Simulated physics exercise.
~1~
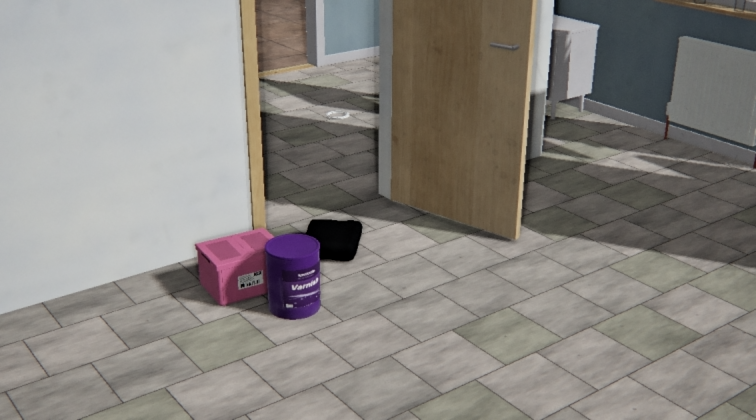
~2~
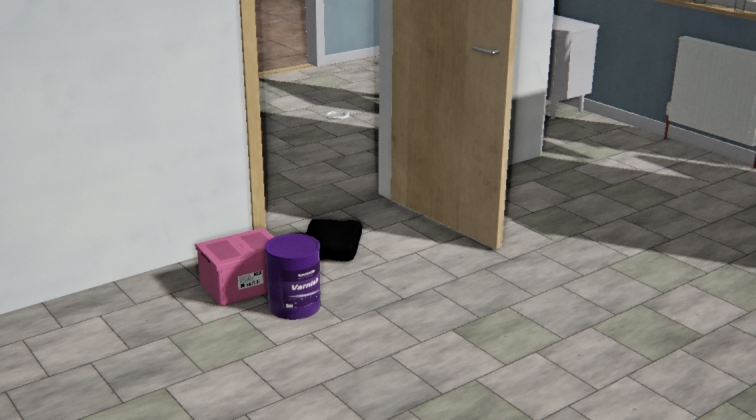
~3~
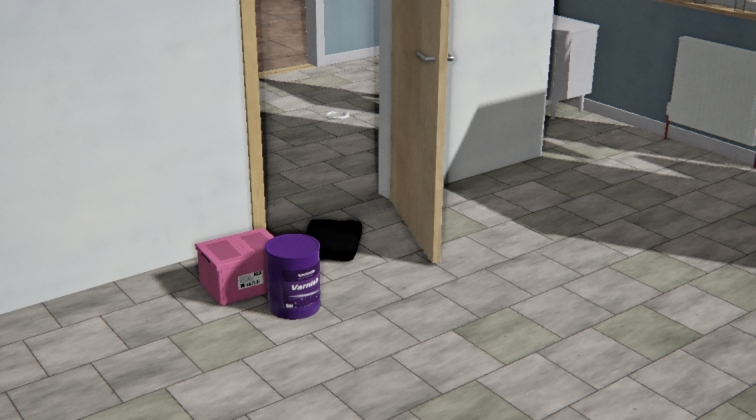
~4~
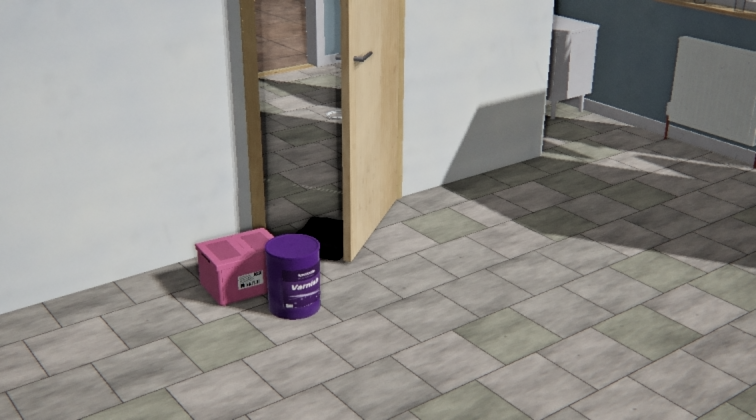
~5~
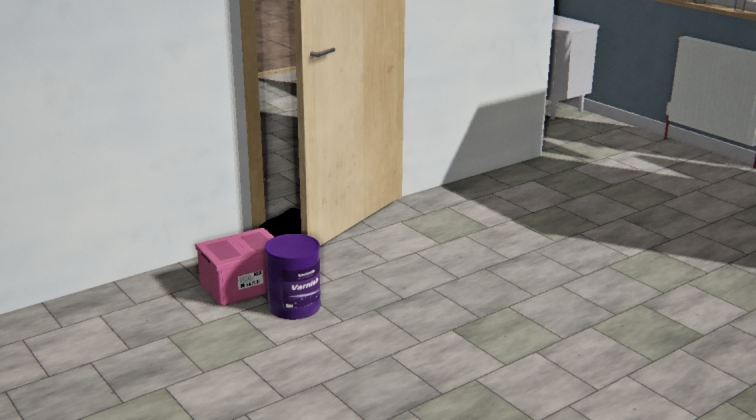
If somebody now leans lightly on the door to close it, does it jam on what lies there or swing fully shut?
The door jams. The black object lies in the narrow gap of the doorway, so a light push does not close the door over it.
